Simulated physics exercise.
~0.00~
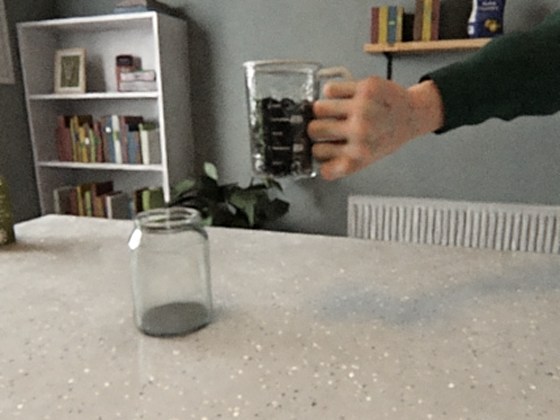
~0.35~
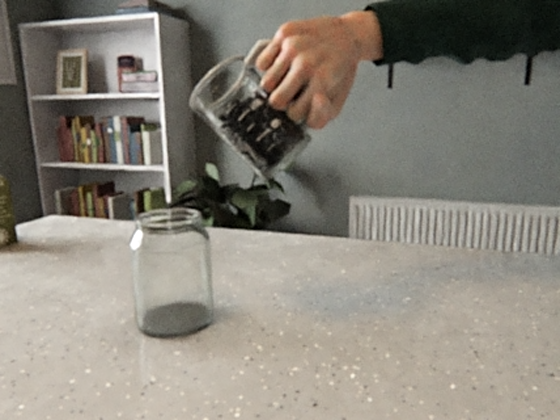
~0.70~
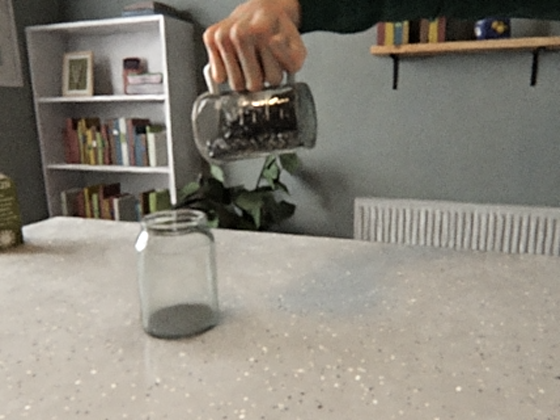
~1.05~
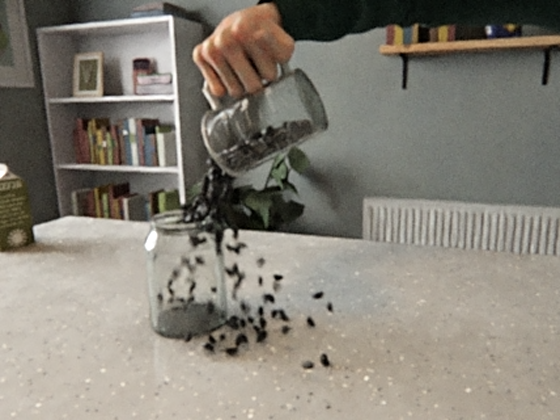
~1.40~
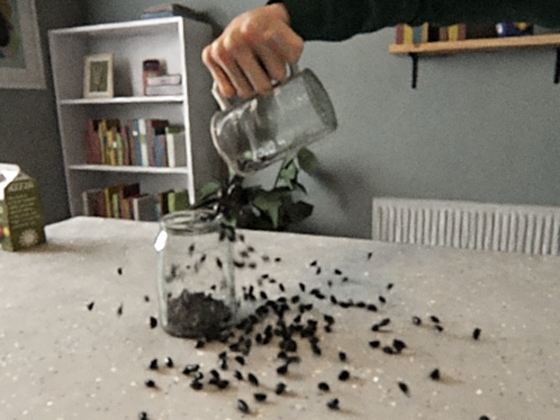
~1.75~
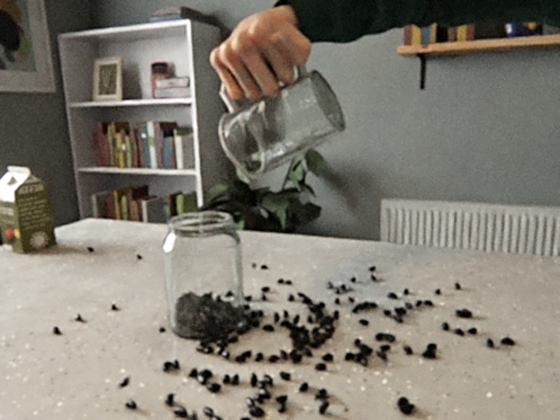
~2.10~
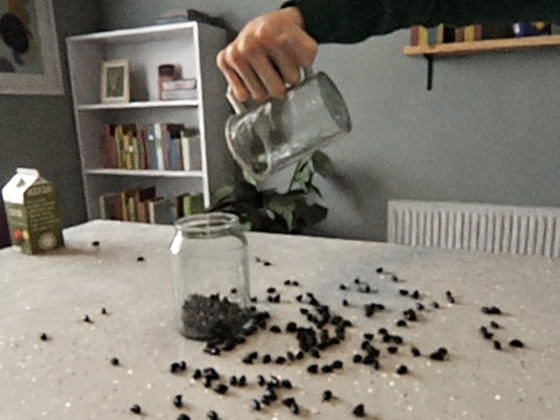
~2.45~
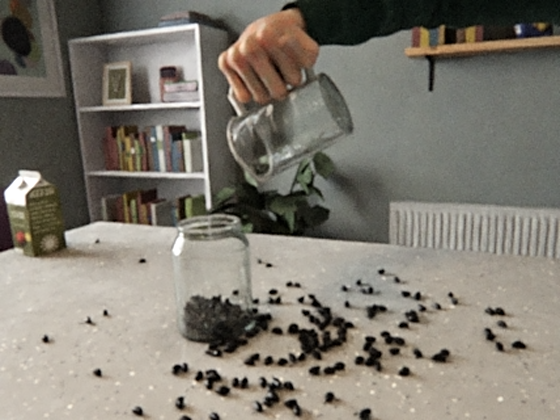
To begin with, a hand in a dark green sleeve holds a clear measuring cup of black beans upright above a speckled table, to the right of an empty glass jar. The hand moves the cup left and tips it onto its side over the jar. Beans then rush out, some dropping into the jar while many strike around it and scatter across the tabletop. The view shifts slightly left, revealing more of a carton. Finally the hand holds the emptied cup tilted and still, with a shallow heap in the jar and most beans spilt outside.
